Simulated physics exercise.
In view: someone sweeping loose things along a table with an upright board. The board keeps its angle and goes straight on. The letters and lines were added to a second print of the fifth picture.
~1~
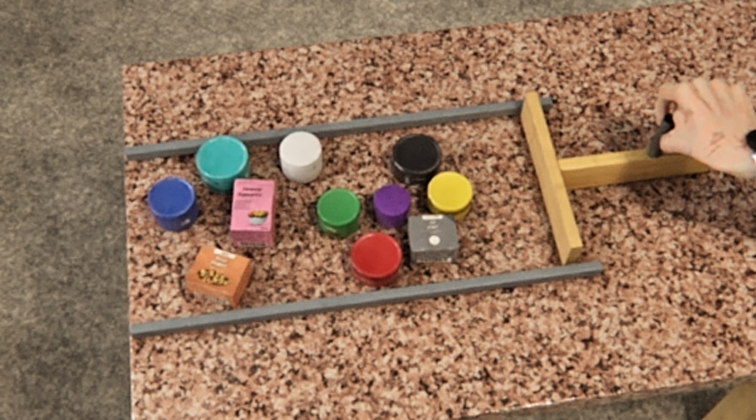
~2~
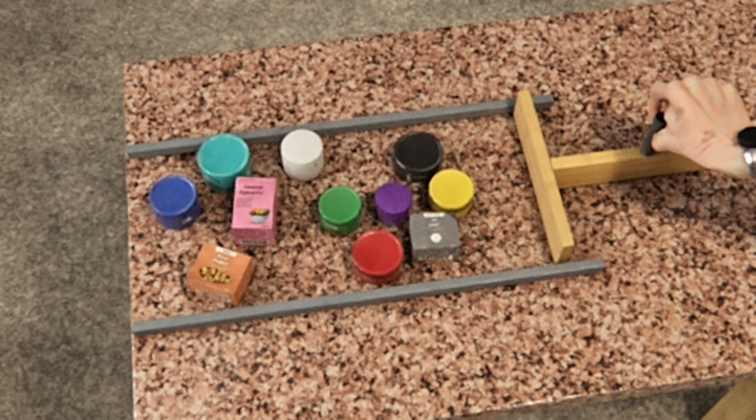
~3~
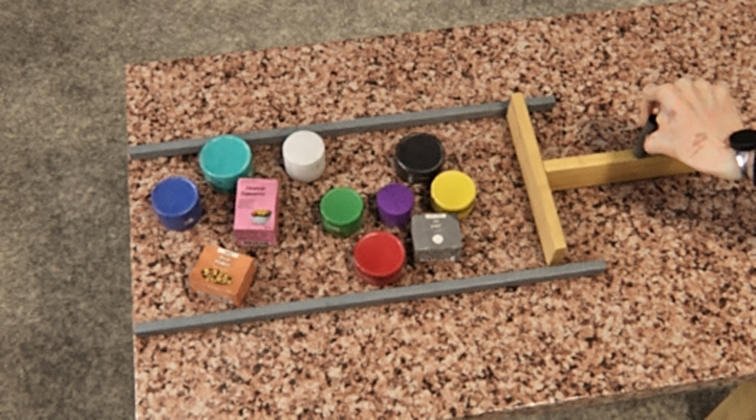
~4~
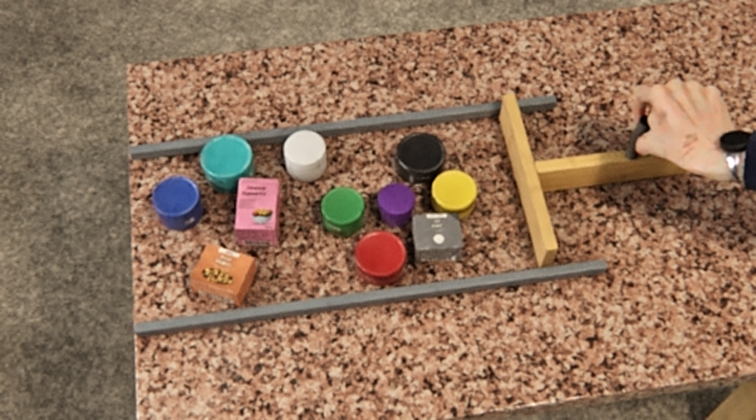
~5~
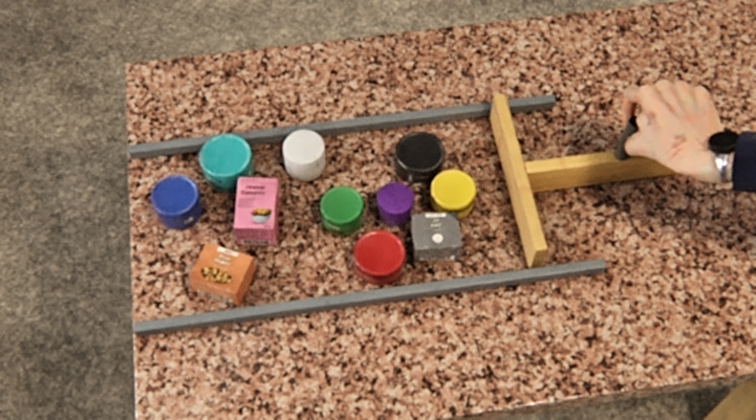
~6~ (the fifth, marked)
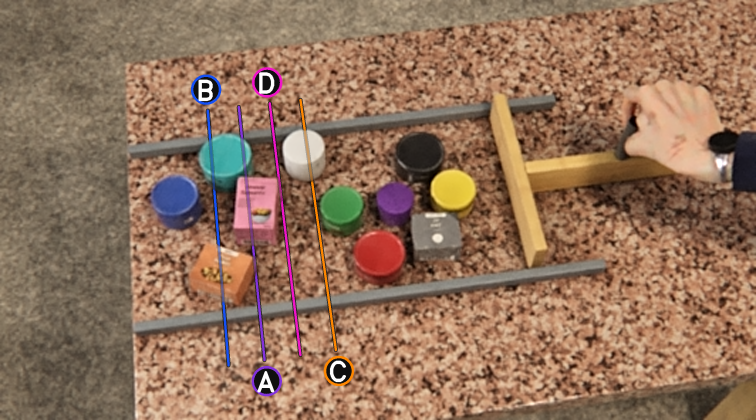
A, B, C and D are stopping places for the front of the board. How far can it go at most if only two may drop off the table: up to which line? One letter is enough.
Line A.
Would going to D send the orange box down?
No.
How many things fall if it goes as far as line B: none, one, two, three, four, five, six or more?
By then, three.
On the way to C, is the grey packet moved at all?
Yes.
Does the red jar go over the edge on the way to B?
By then, no.
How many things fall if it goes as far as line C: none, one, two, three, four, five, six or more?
In all, none.
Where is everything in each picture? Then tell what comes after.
Orange box (219, 276); purple pot (392, 207); blue jar (174, 204), in the first picture.
Board (546, 164); black jar (418, 158), in the second picture.
Board (538, 167); red jar (380, 259), in the third picture.
Board (530, 168); grey packet (437, 237), in the fourth picture.
Board (520, 168); green tub (342, 211); pink packet (258, 211); orange box (222, 274), in the fifth picture.
On the copy, A at (251, 224); B at (217, 228); C at (317, 216); D at (284, 220).
On A. First, board (425, 180); red jar (356, 262); grey packet (403, 242).
Then, board (329, 192); blue jar (169, 195); orange box (204, 285).
Finally, board (252, 202); orange box over the edge; blue jar (131, 187); one fallen.
By contrast, B drops three; C is within the limit but short; D is within the limit but short.
